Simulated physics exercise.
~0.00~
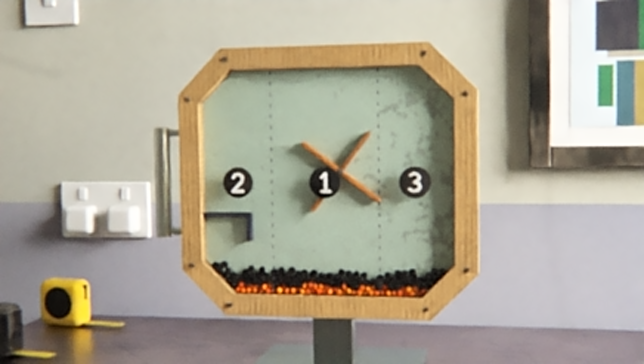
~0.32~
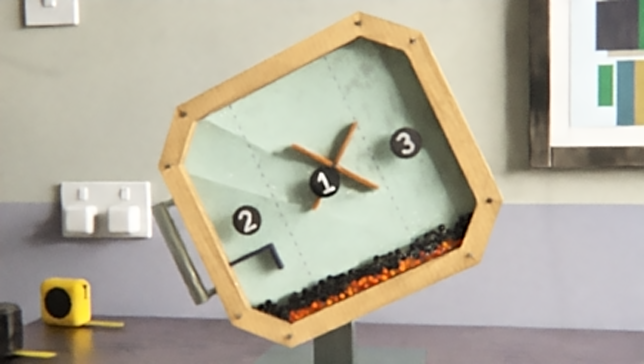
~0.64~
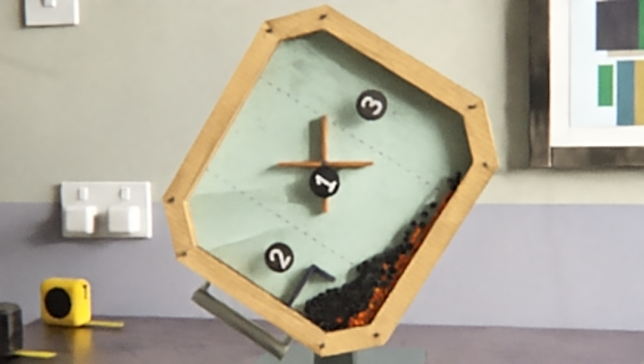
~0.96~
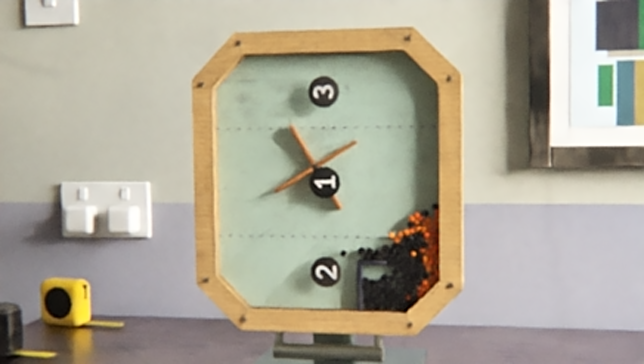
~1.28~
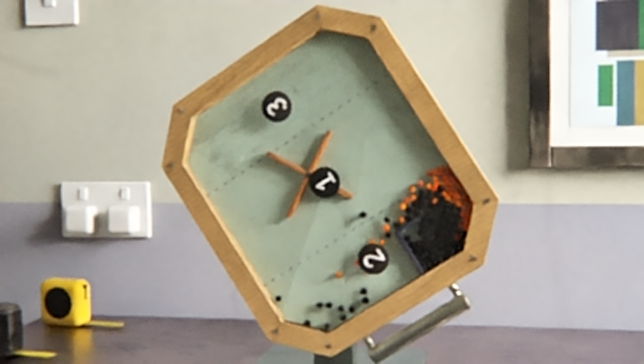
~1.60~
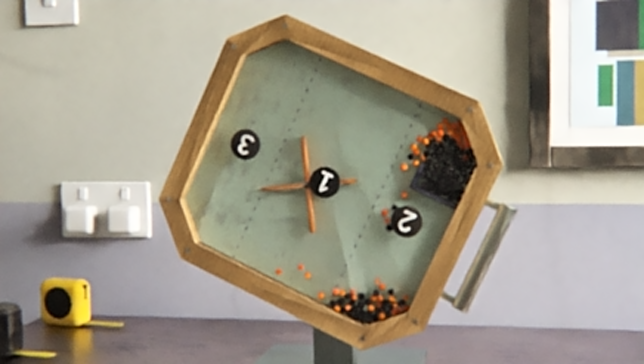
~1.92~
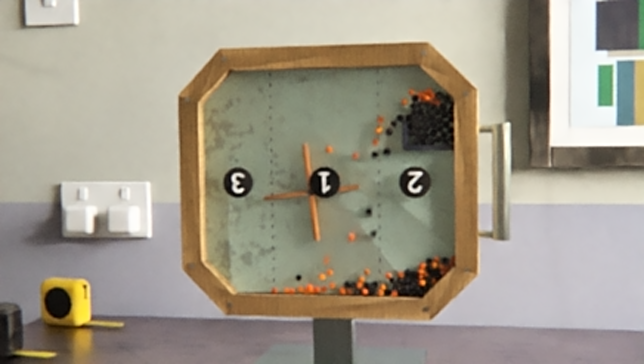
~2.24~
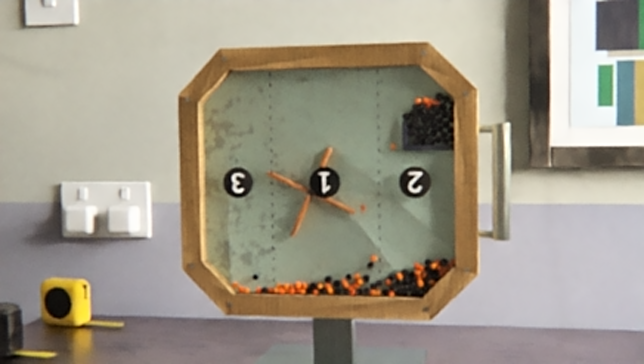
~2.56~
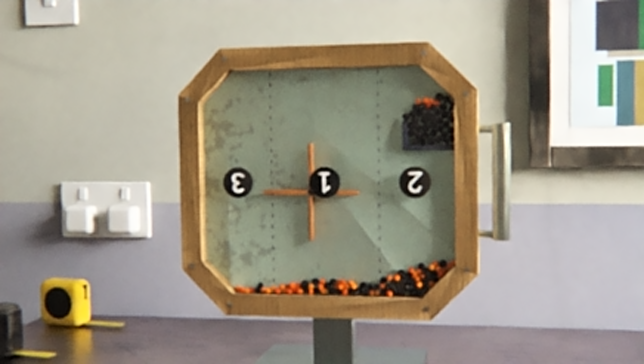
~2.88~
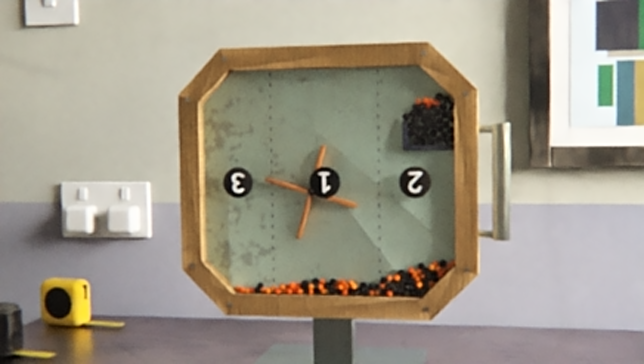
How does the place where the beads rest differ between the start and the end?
At the start the beads all lay in a layer along the bottom of the case. By the end, some were held up in the small pocket at the upper right, while the rest lay along the bottom, piled more towards the right.
